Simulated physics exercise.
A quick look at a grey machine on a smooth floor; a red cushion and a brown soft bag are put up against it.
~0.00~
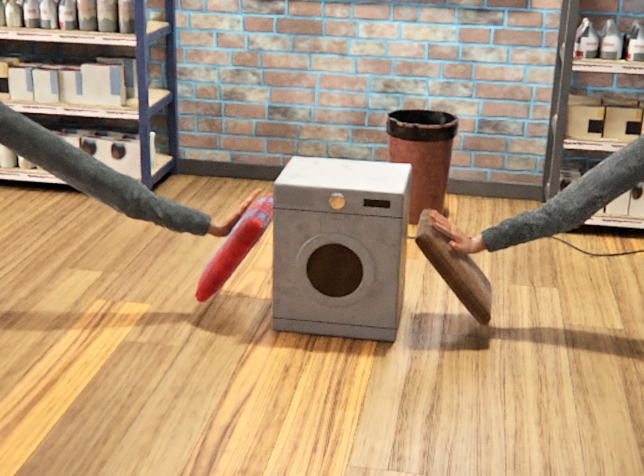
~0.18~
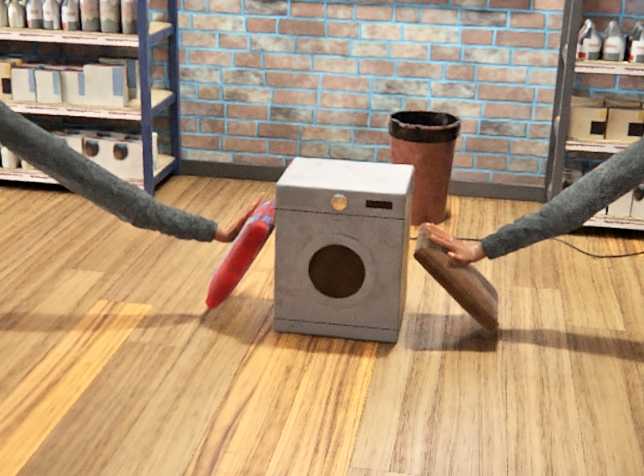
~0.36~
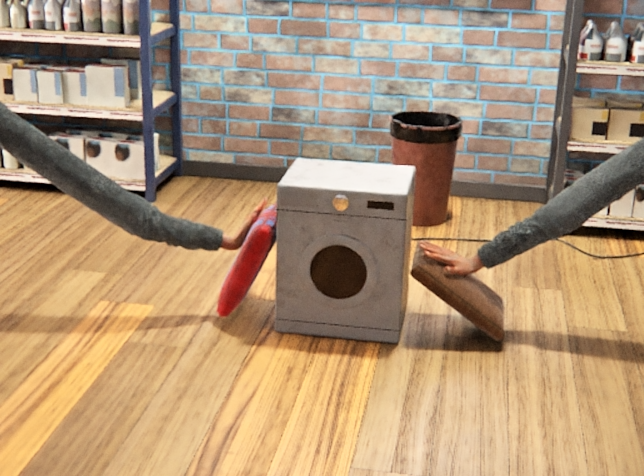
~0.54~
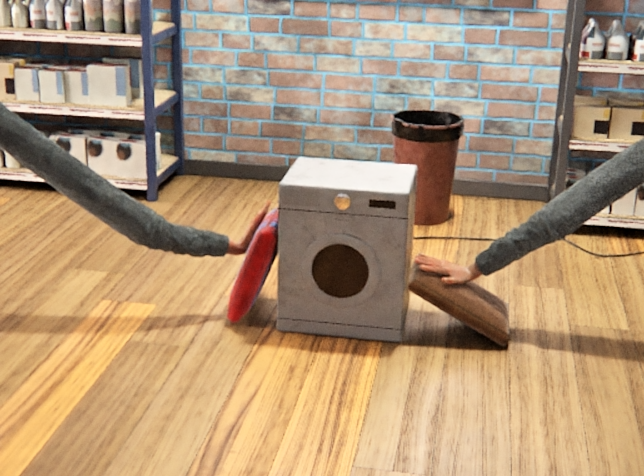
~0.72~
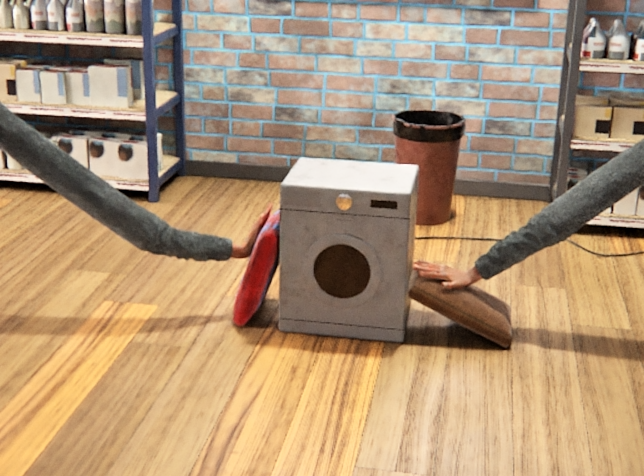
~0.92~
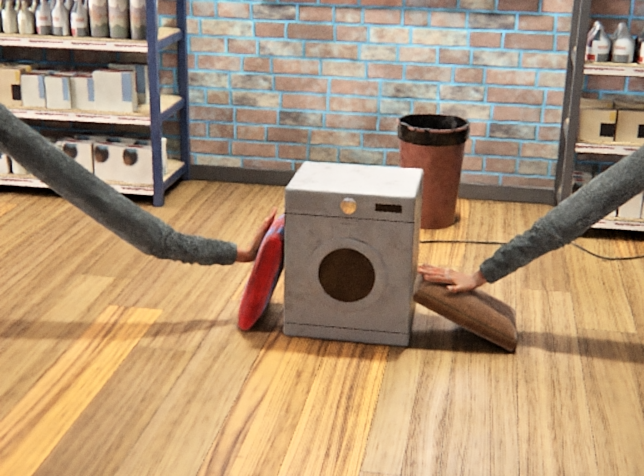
In a room with shelves and a brick wall, two hands set a red cushion and a brown soft bag against a grey machine, the cushion turning nearly upright while the bag sank to a low slant.
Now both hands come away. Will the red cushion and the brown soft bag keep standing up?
Here is what happens: The red cushion keeps standing; the brown soft bag falls down.
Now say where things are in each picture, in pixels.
In the first picture, cushion foot (200, 299), head (256, 225); soft bag foot (485, 323), head (420, 239).
In the second picture, cushion foot (211, 306); soft bag foot (493, 330).
In the third picture, cushion foot (222, 314); soft bag foot (500, 337).
In the fourth picture, cushion foot (233, 319); soft bag foot (505, 341).
In the fifth picture, cushion foot (239, 323); soft bag foot (508, 343).
In the sixth picture, cushion foot (244, 327), head (276, 240), almost upright; soft bag foot (513, 347), head (416, 296), at a low slant.
By 1.14 s, cushion still up near (269, 269); soft bag flat on the floor near (468, 320).
When it is over, cushion still up near (269, 269); soft bag flat on the floor near (470, 322). The red cushion remains propped up and the brown soft bag slips and lies down.
